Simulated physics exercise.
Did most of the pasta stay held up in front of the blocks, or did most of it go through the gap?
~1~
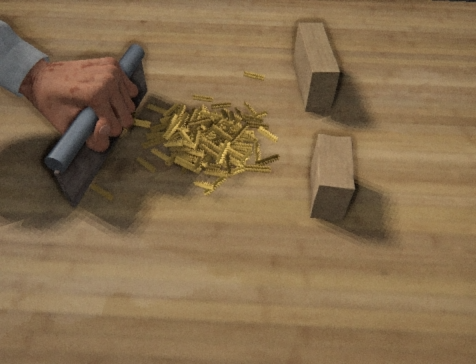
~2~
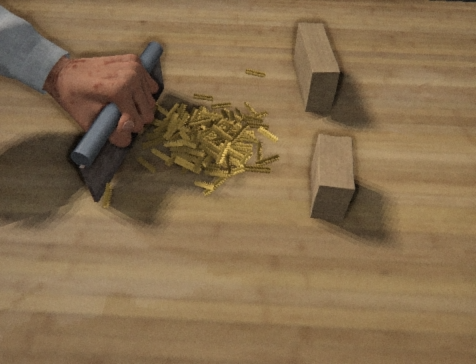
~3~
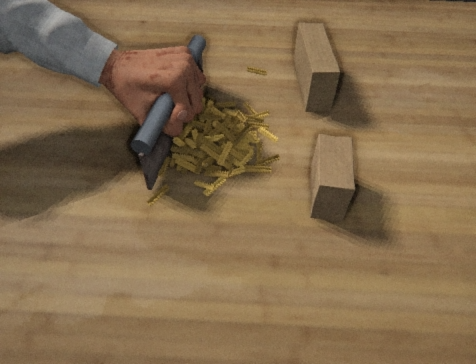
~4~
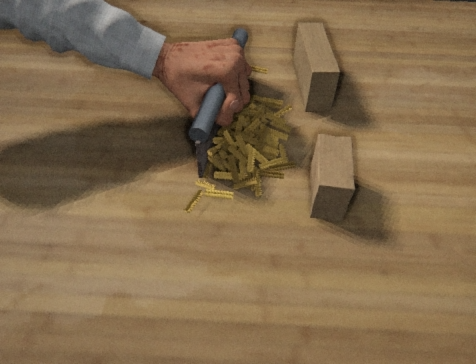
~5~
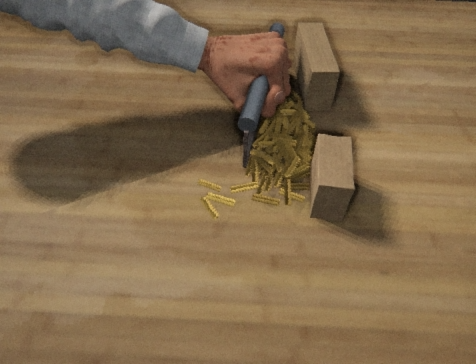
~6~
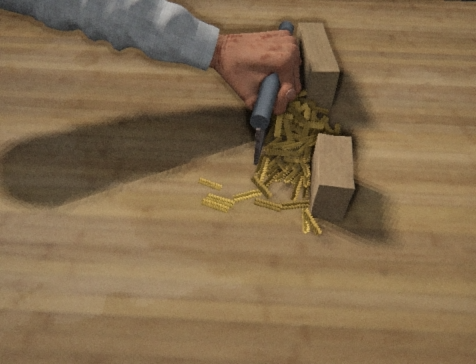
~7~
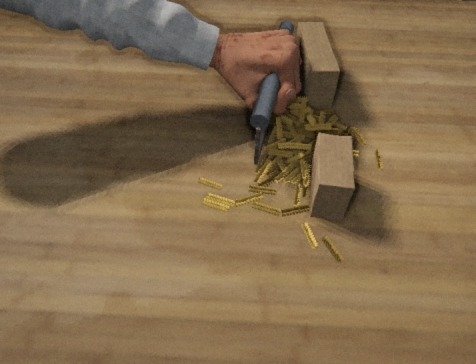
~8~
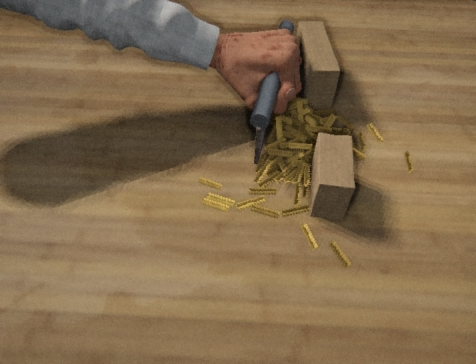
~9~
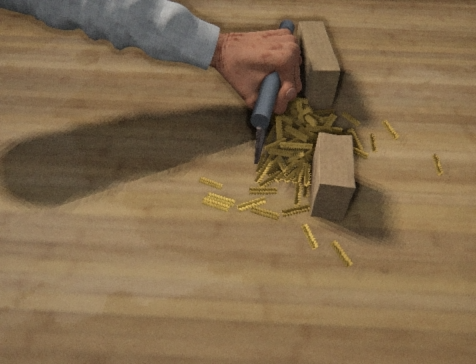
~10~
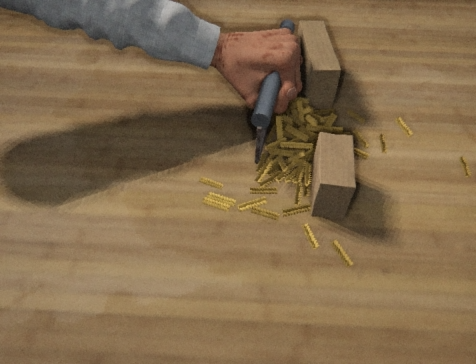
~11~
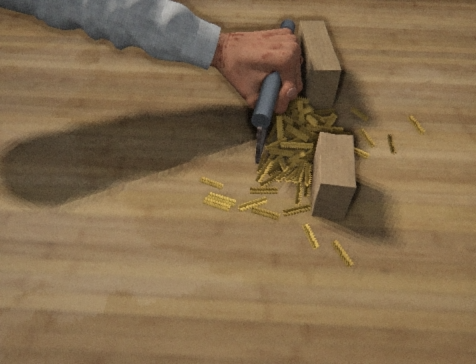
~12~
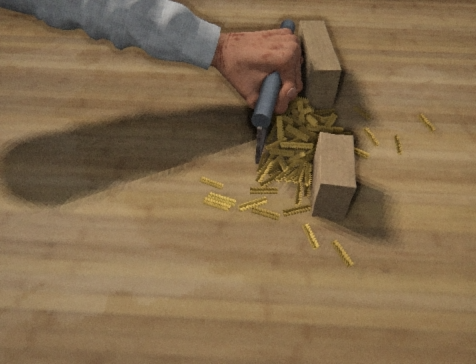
Most of the pasta stayed held up in front of the blocks. Only a moderate share of it got into the gap or through it.
